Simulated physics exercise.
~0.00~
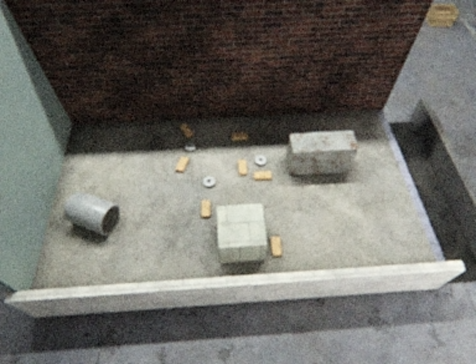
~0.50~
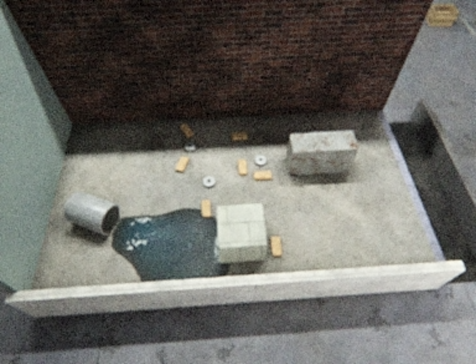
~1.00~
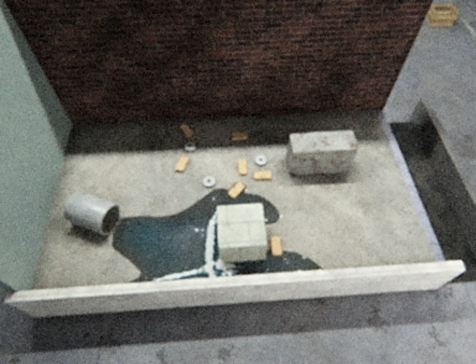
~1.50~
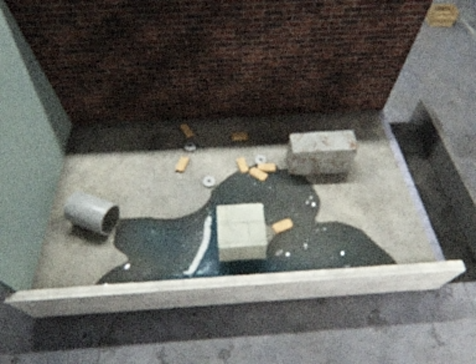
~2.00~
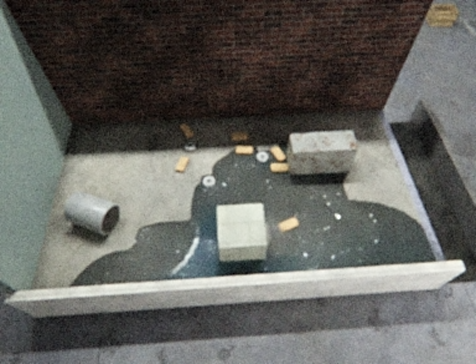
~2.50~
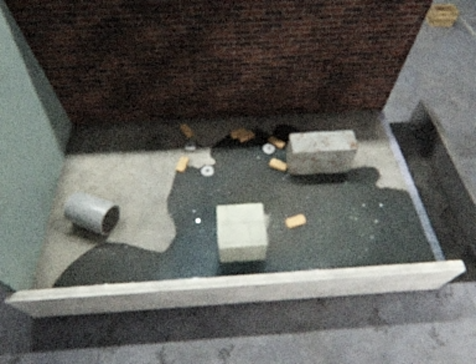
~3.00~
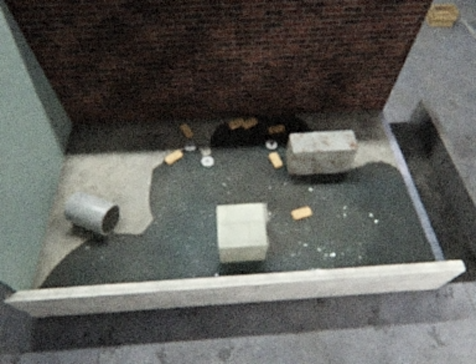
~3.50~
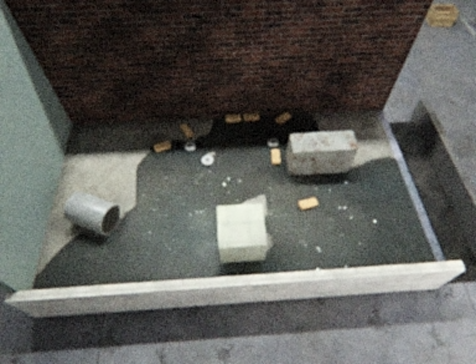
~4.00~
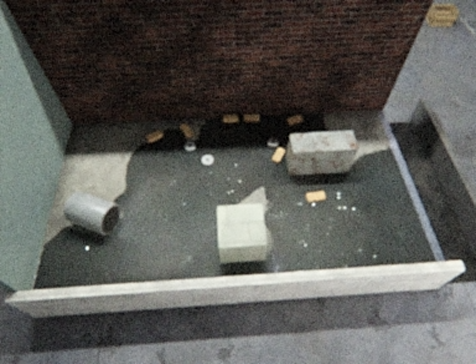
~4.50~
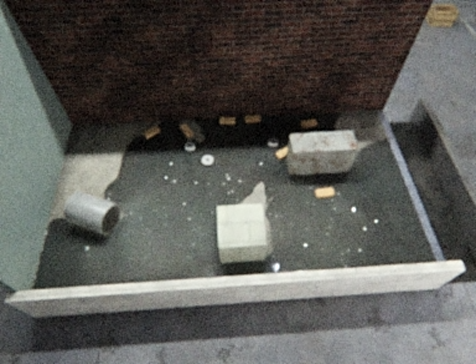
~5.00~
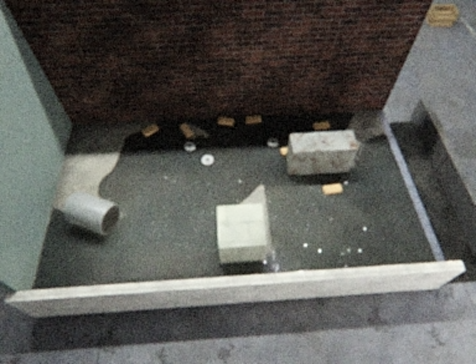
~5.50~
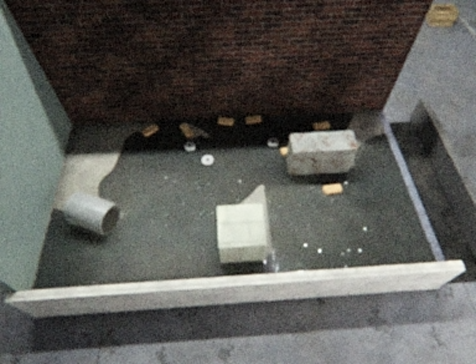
Dark water spreading from a grey barrel across a walled floor, pushing orange blocks toward the brick wall, then settling almost still.
